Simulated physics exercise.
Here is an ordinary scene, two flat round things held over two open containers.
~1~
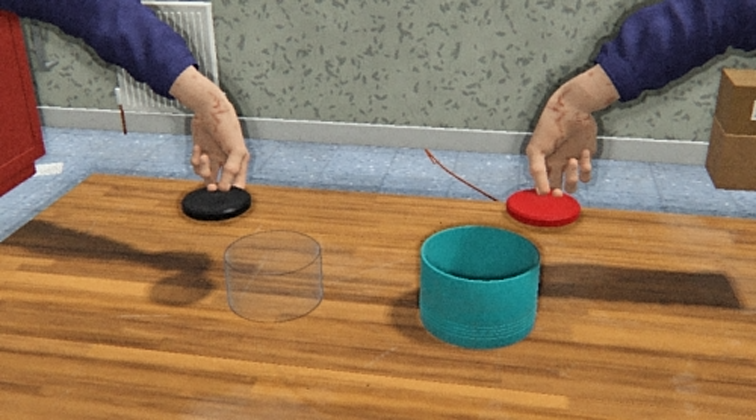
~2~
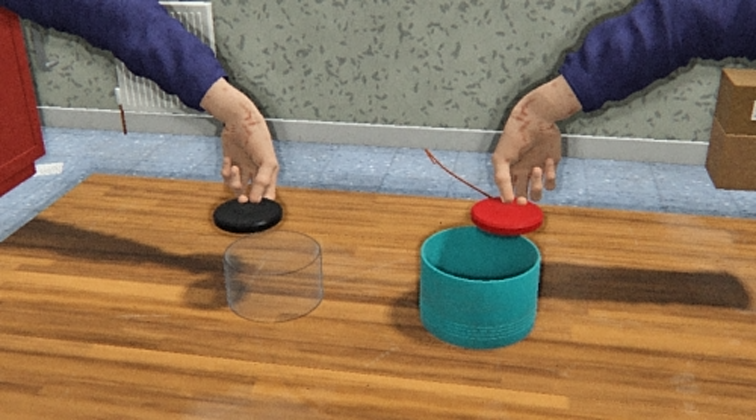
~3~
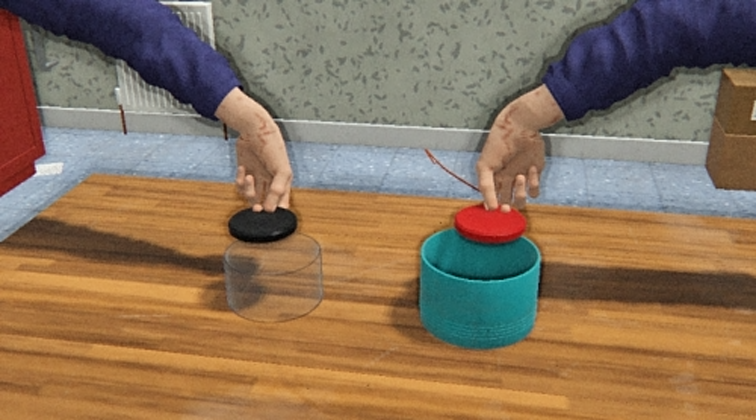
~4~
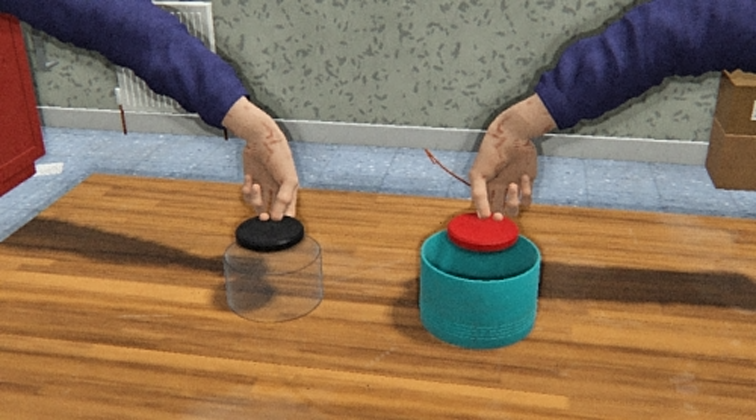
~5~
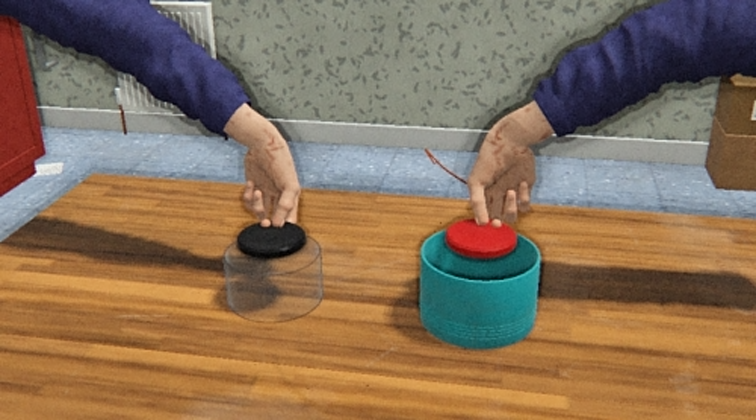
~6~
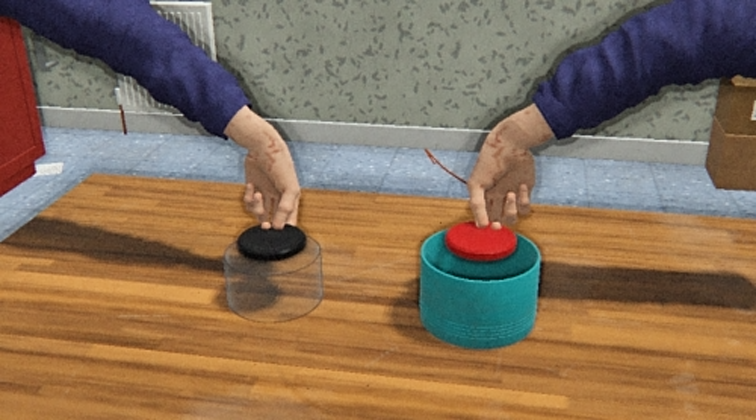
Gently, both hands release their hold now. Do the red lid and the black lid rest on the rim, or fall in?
As I see it, the red lid won't stay up I'd say. The black lid won't stay up I'd say.
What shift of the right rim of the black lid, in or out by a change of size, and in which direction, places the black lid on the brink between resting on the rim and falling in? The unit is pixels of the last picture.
12 pixels or so, to the right.
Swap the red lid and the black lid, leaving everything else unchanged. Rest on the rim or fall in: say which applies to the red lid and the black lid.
The red lid drops inside; the black lid drops inside.
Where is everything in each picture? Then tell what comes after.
Still on the way; red lid (543, 207); black lid (216, 203); left glass (274, 275), in the first picture.
Still on the way; black lid (248, 215); right cup (478, 285), in the second picture.
Still on the way; red lid (490, 223); left glass (274, 275), in the third picture.
Still on the way; black lid (270, 233); right cup (478, 285), in the fourth picture.
Still on the way; red lid (481, 238); left glass (274, 275), in the fifth picture.
In place, still held; red lid (481, 240); black lid (272, 242); right cup (478, 285), in the sixth picture.
Then, 0.14 s on from there, red lid displaced a little near (479, 271); black lid displaced a little near (274, 270).
In the end, the red lid slips past the rim, near (477, 309); the black lid slips past the rim, near (275, 290).
